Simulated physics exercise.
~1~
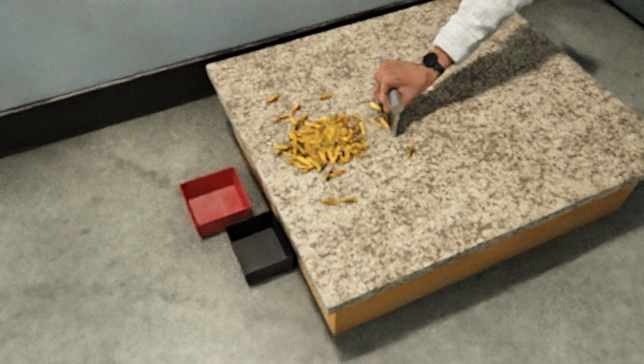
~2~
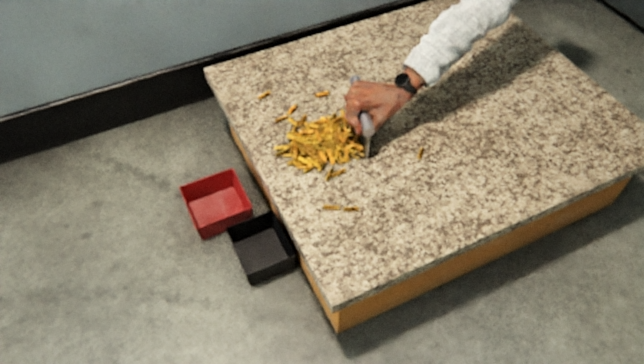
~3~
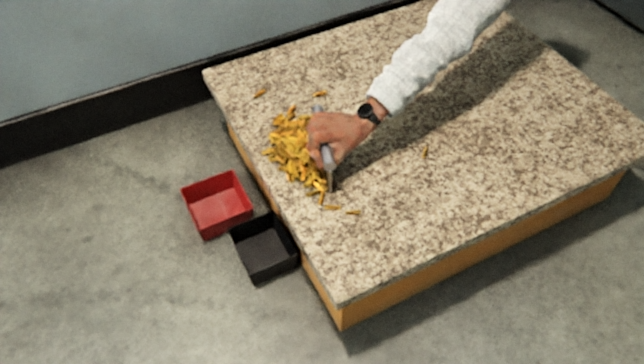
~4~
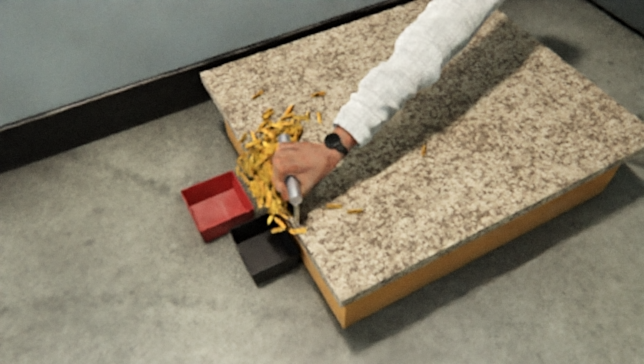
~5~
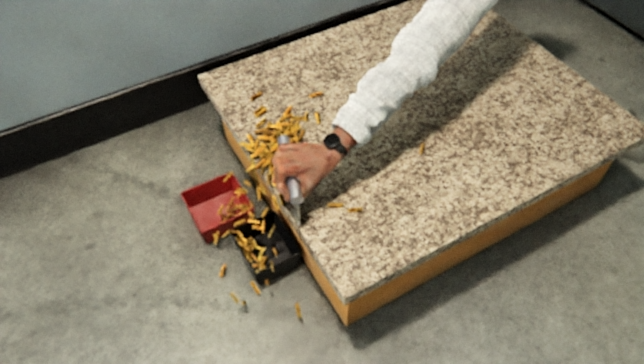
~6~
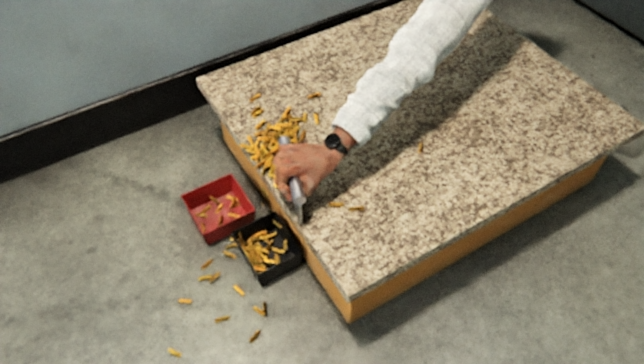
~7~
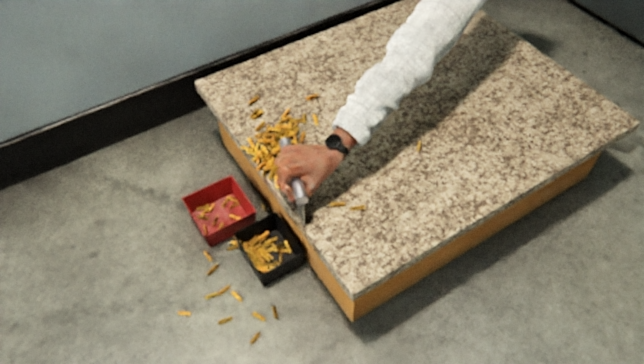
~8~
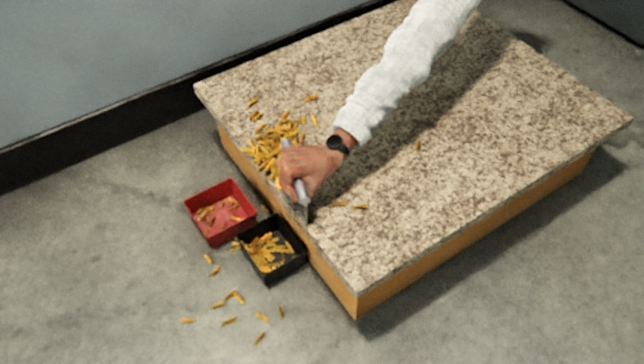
On a speckled stone slab, a hand with a scraper pushed a heap of dry pasta left and down to the edge, then stopped as pieces spilled into black and red tins and onto the floor, leaving about half still on top.
